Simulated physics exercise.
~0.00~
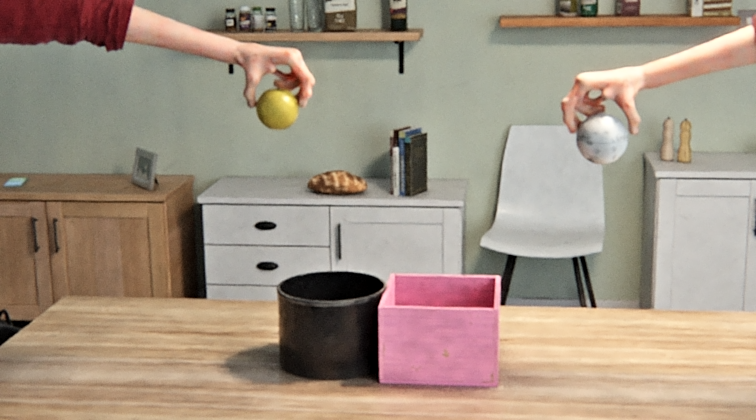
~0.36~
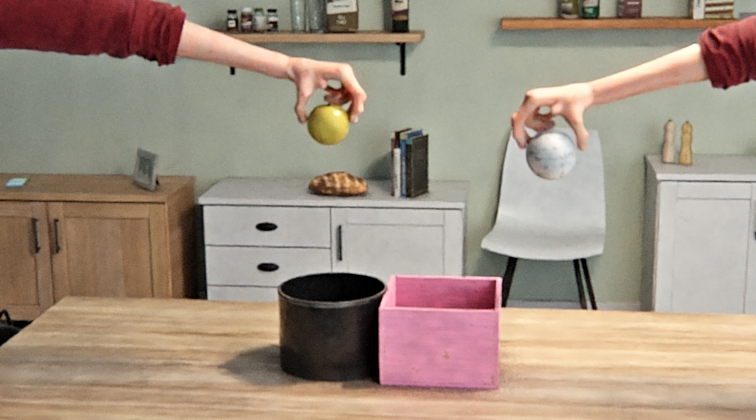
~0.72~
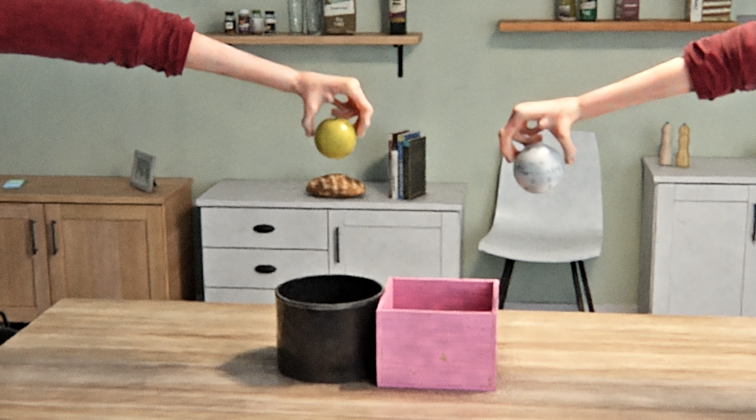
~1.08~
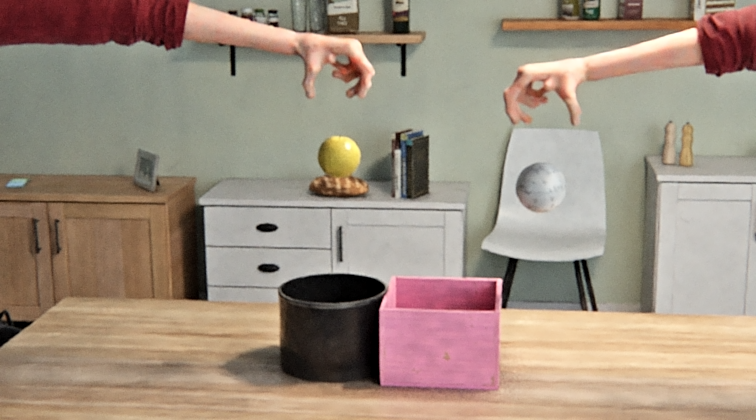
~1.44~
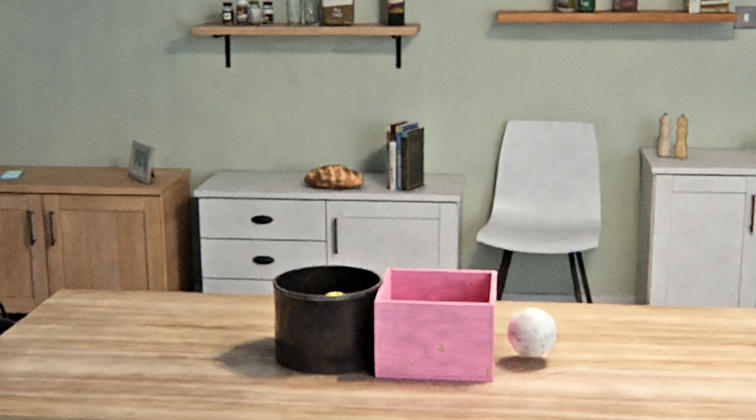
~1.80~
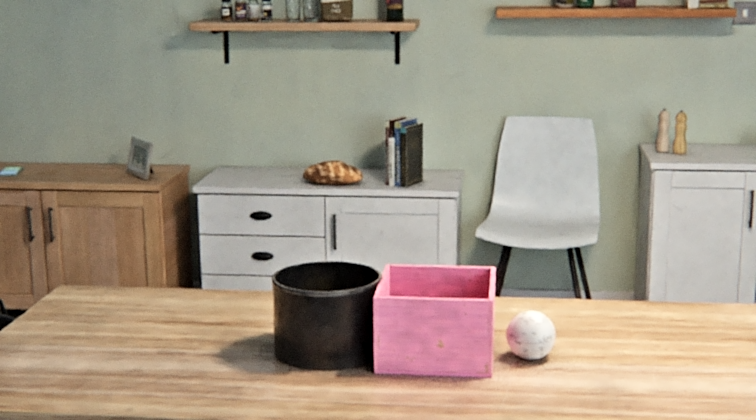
Two hands held a yellow apple and a whitish ball above a wooden table, moved them inward and let go; the apple dropped into the round black bucket, while the ball missed the pink crate and ended up on the table to its right.
